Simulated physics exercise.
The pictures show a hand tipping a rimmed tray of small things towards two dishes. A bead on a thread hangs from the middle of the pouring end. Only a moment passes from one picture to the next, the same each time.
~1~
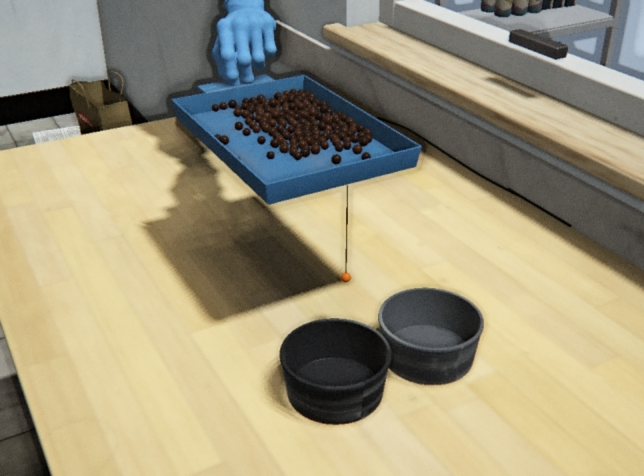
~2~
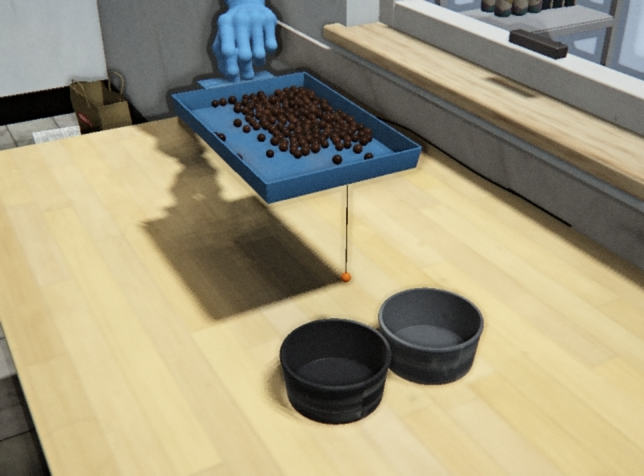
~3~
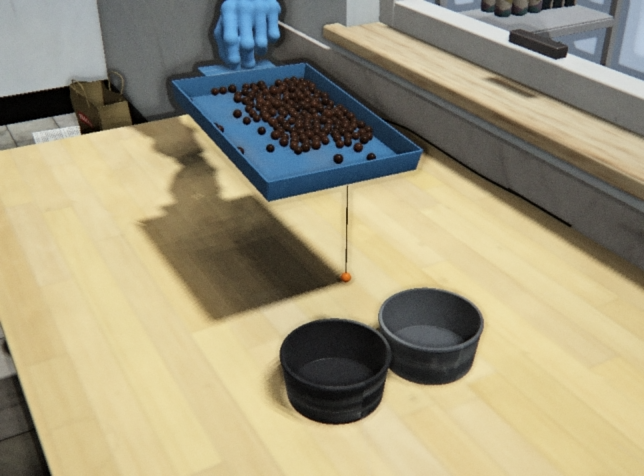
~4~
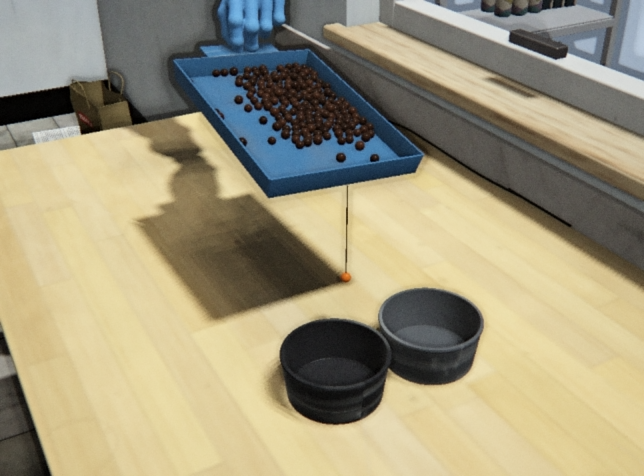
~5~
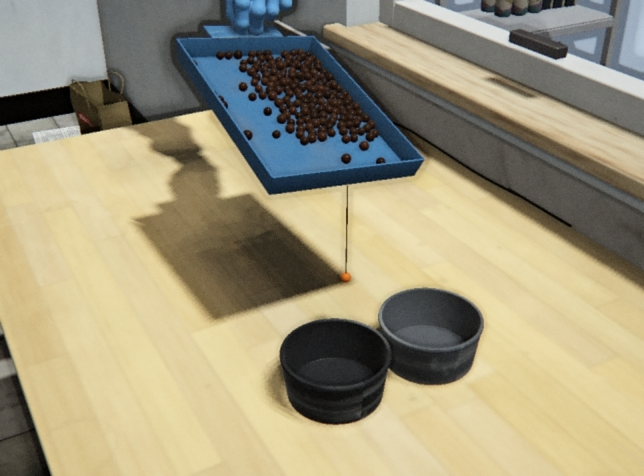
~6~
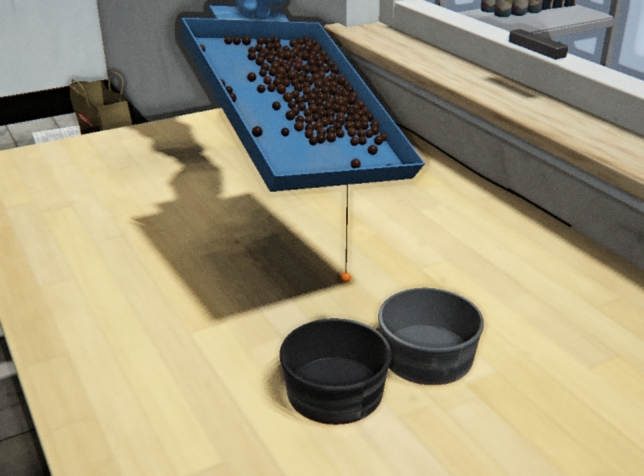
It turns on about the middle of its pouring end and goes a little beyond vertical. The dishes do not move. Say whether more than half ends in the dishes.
In the dishes lies under half of it.
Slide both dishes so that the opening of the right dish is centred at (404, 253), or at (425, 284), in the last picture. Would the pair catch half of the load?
In turn: Not half; above a half.
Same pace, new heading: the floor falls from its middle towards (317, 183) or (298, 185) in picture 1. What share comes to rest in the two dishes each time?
First some 60, then 40 per cent.
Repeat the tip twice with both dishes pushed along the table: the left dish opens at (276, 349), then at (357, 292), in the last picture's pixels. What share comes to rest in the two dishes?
The first gives 10 %, the second 60 %.
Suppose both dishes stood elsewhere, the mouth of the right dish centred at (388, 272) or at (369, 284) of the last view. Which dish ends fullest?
At the first place the dish on the right, at the second the dish on the right.
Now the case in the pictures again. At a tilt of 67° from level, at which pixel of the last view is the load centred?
Close to (390, 153).
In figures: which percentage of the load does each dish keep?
Left dish: 0 %, right dish: 20 %.
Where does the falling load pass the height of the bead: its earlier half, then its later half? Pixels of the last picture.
Around (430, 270) and then (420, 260).
Shortly afterwards, tray tipped steeply; all but a few on the tray; only a few in the right dish; a little in the air.
Next, tray tipped past a quarter turn; a little on the tray; near a quarter in the right dish; near a third outside both; near a quarter in the air.
Some moments later, tray tipped past a quarter turn; near a quarter in the right dish; the bulk outside both.
In the end, tray tipped past a quarter turn; none at all in the left dish; near a quarter in the right dish; the bulk outside both.
